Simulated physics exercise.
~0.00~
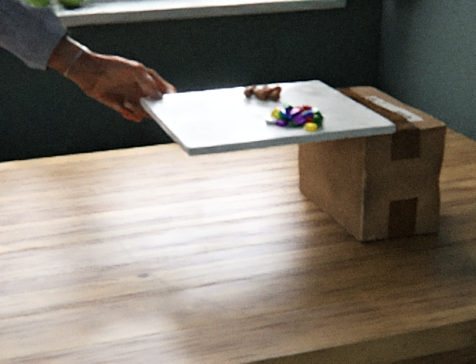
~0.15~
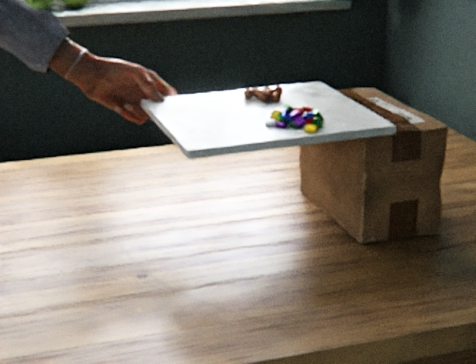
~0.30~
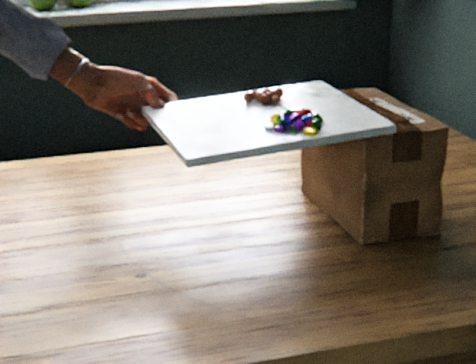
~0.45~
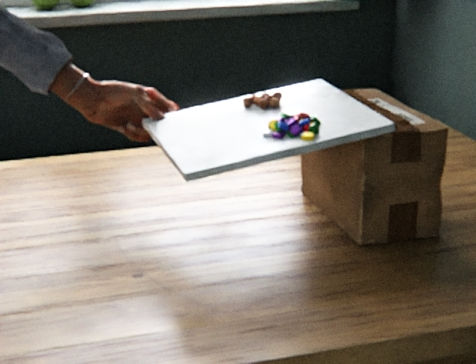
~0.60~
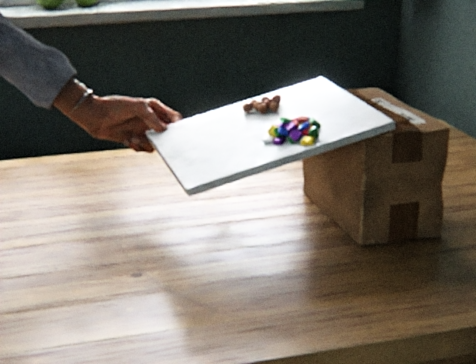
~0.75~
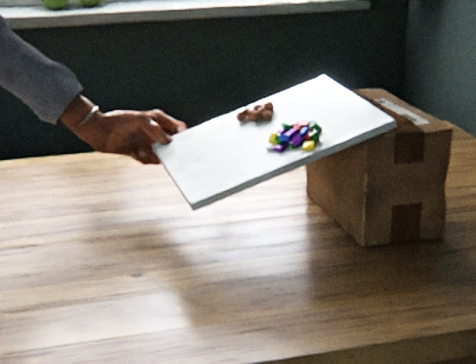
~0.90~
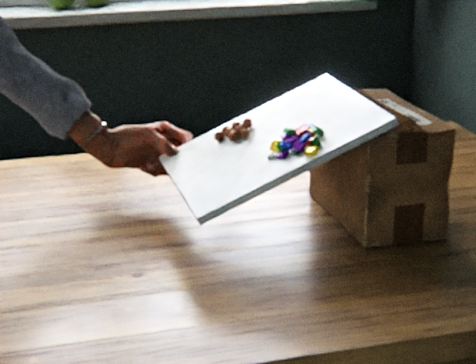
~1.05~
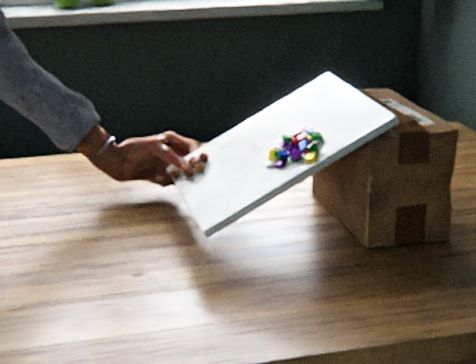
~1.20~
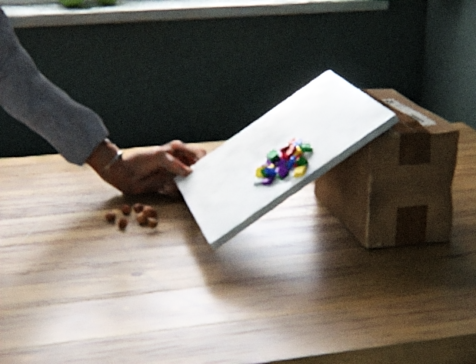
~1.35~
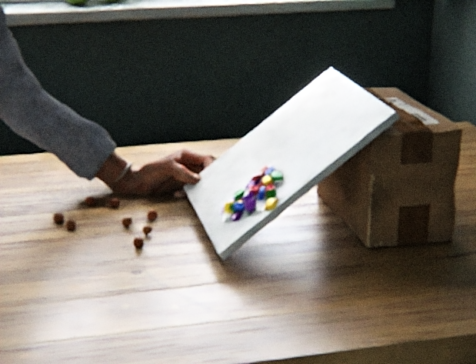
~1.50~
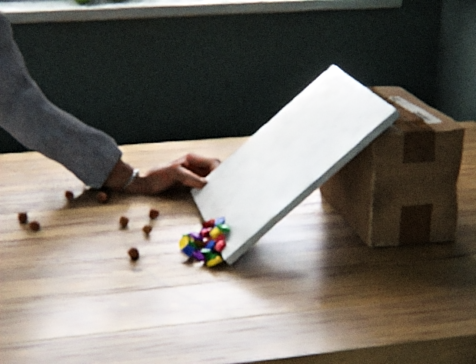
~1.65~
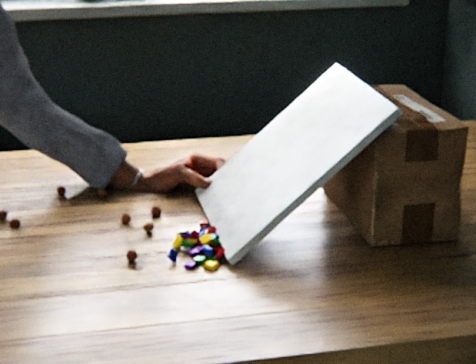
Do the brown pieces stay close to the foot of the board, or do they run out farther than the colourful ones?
The brown pieces run out farther, scattering across the table to the left, while the colourful ones mostly stop at the foot of the board.
